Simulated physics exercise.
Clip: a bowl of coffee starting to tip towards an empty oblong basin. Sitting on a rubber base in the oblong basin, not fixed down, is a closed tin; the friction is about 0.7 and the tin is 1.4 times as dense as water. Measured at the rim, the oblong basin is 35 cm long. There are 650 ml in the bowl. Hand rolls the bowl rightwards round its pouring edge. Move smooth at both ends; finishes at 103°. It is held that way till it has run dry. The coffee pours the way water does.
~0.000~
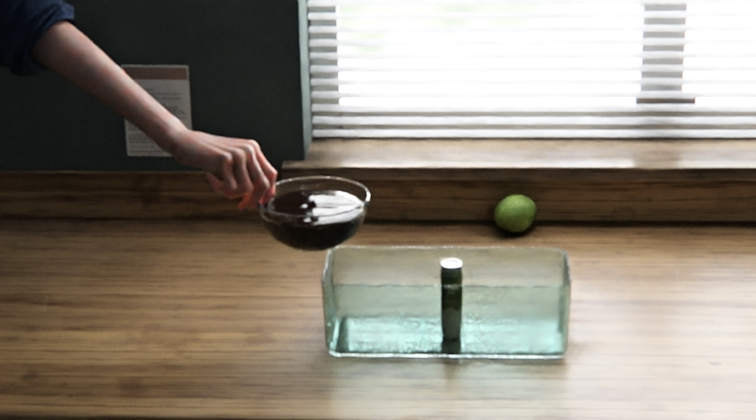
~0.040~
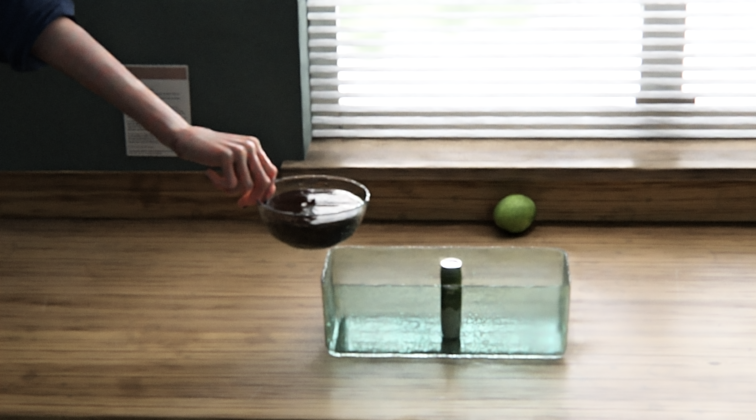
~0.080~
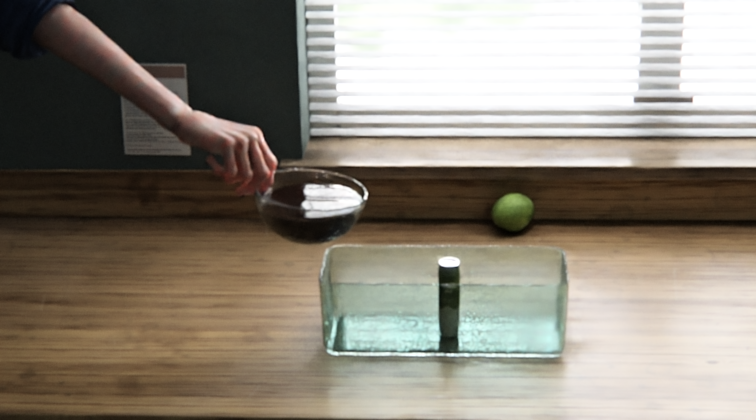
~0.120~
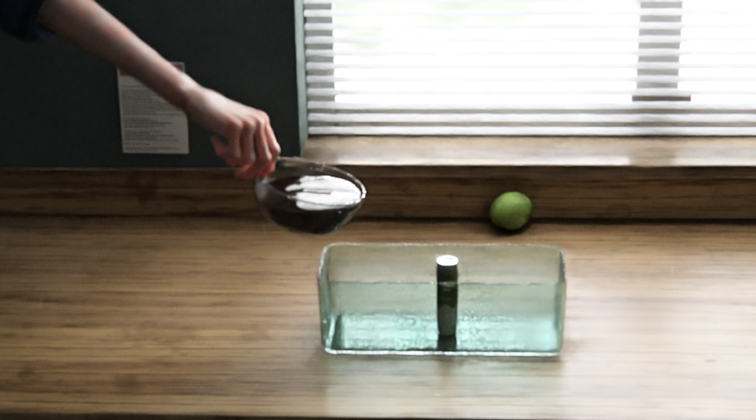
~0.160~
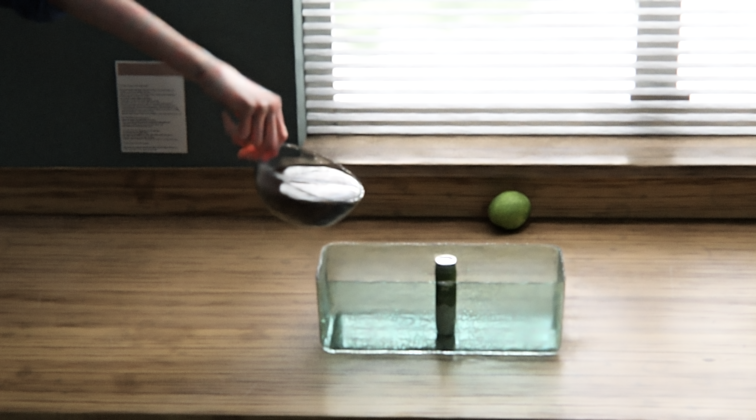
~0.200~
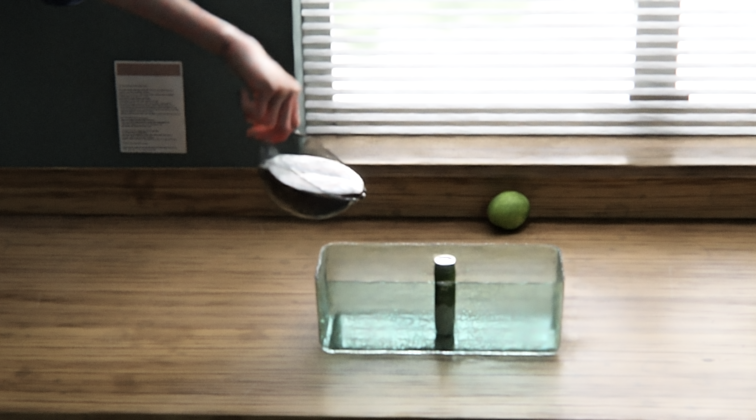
On a wooden counter by a window, a hand tilting a glass bowl of dark coffee rightwards above a clear oblong basin holding a closed tin.
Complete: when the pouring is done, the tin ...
... has gone over.
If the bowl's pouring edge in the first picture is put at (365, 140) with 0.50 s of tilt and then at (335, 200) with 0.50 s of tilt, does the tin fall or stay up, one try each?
In the first try it remains standing; in the second it comes down.
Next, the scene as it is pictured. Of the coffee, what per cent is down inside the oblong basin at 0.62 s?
96 per cent or thereabouts.
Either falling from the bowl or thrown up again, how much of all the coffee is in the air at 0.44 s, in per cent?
It comes to roughly 66 per cent.
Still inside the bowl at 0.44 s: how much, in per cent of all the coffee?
Fraction remaining: Approx. 22 per cent.
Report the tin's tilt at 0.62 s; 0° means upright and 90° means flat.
Tilt: Around 10 degrees.
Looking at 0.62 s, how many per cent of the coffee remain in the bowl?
0 %.
After 0.44 s the tilt is 99° and 21 per cent is still to pour; the tin stands where it began.
After 0.62 s the tilt is 103° and 0 per cent is still to pour; the tin leans 12°.
After 0.80 s the tilt is 103° and 0 per cent is still to pour; the tin lies on its side.
After 1.00 s the tilt is 103° and 0 per cent is still to pour; the tin lies on its side.
In the end the tin lies on its side.
